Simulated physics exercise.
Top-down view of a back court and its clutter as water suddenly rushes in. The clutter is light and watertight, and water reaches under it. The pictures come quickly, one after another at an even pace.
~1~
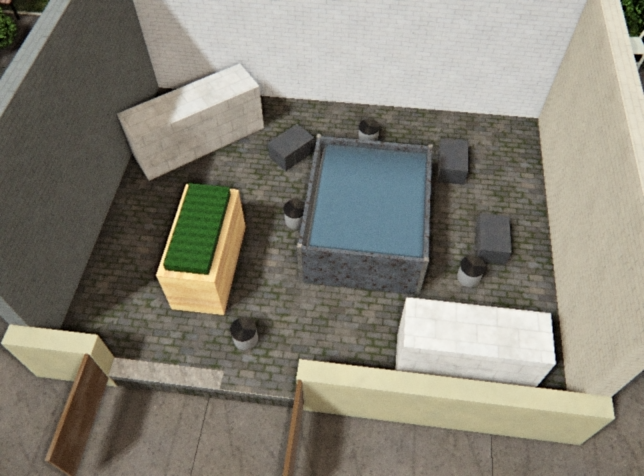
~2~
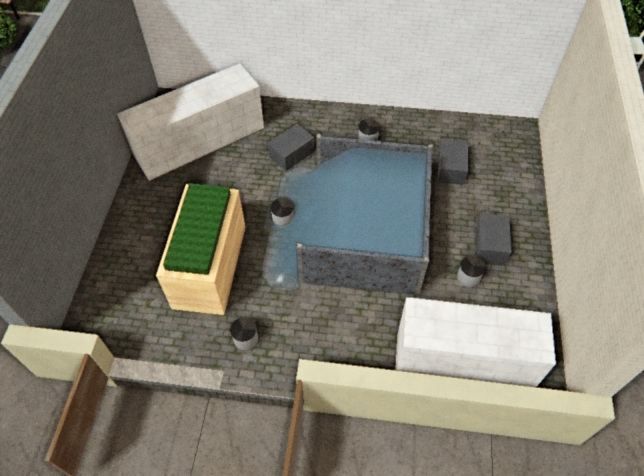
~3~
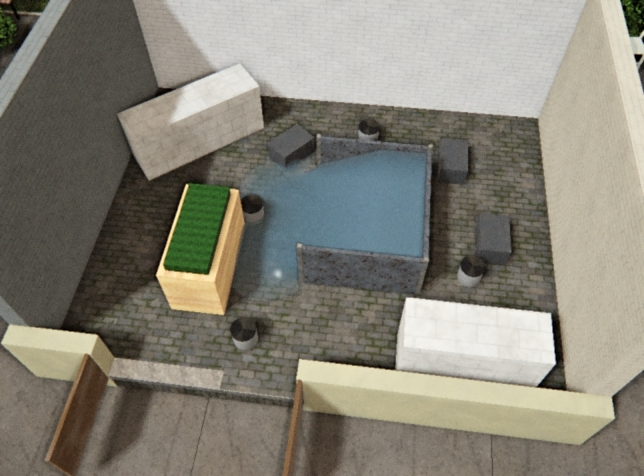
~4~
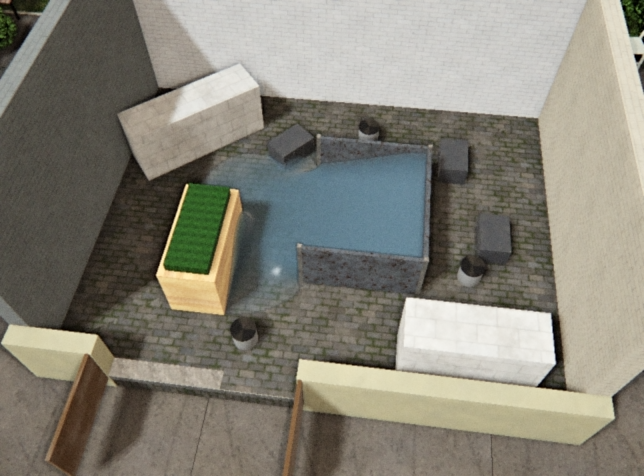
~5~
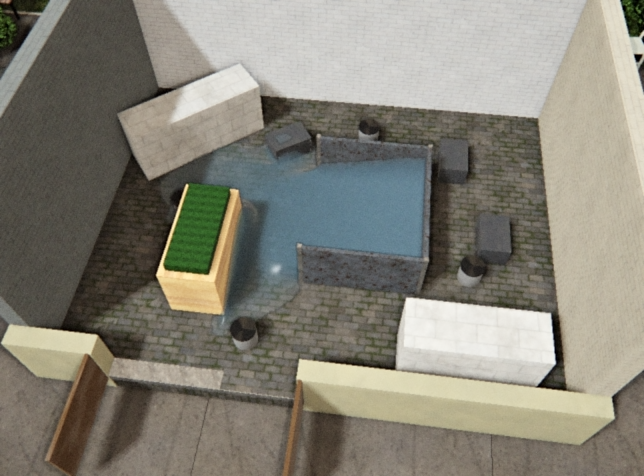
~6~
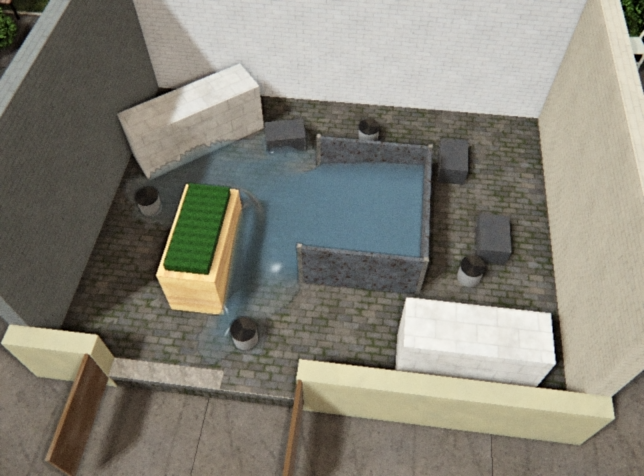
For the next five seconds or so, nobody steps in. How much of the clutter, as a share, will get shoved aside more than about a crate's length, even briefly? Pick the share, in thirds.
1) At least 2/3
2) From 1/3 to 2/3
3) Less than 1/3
Answer: 2.
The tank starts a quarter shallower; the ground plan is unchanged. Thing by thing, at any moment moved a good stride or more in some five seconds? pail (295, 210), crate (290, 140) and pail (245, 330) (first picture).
As listed: Moved that far, swept aside, pushed that far.
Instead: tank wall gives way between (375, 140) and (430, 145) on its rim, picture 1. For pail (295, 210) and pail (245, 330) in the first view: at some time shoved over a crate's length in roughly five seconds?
The first one stopped short; the second one stopped short.
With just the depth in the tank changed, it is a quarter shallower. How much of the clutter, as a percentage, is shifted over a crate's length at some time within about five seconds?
Around 40 in a hundred.
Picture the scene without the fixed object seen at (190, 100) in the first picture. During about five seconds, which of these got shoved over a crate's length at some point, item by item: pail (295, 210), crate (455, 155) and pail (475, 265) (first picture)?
First object was driven off; second object never went far; third object never went far.
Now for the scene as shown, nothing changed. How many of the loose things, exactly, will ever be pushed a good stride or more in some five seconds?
My count comes to 4.
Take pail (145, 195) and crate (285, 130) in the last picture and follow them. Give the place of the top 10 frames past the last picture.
Expect them at roughly (132, 337) and roughly (309, 97).
A moment on, 2 of 7 are well off their spots; 0 afloat.
Next, 3 of 7 are well off their spots; 0 afloat.
Later, 3 of 7 are well off their spots; 1 afloat.
In the end, 4 of 7 are well off their spots, and 4 have been at some point; 0 afloat.
